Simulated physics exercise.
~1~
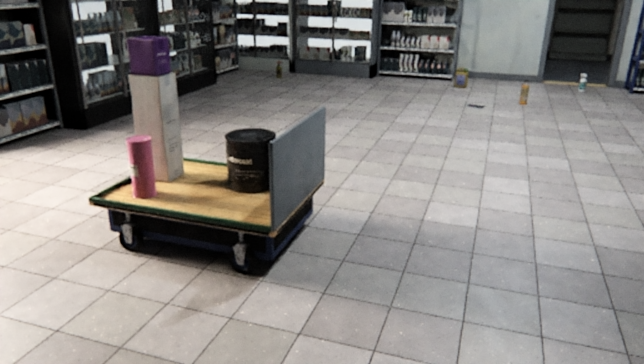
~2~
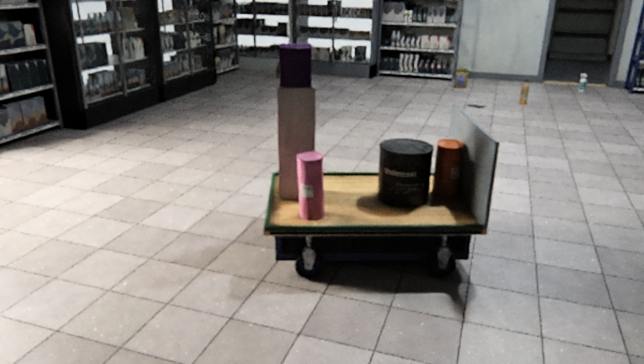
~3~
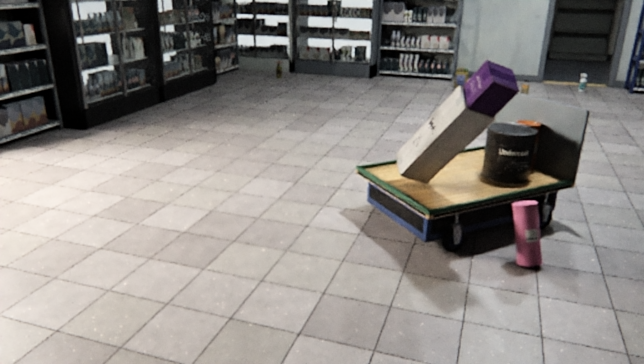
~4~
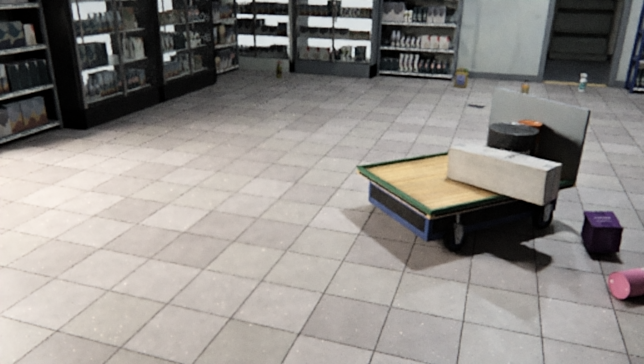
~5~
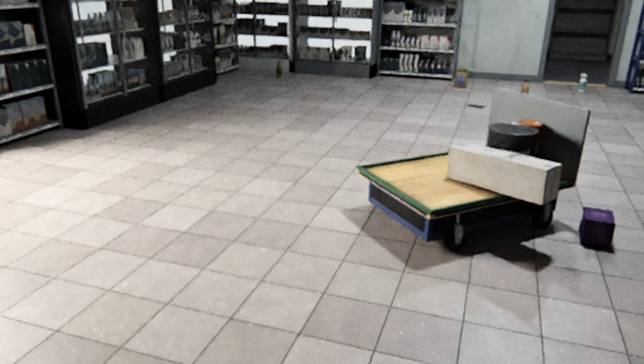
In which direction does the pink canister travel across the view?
The pink canister moves to the right, first riding on the cart and then continuing that way after it falls to the floor.
The footage shows a loaded cart moving right across a tiled shop floor, turning and stopping as a pink canister and a purple box fall off. The white box topples and ends lying on the cart beside the black pail, with the purple box on the floor and the canister gone from view.
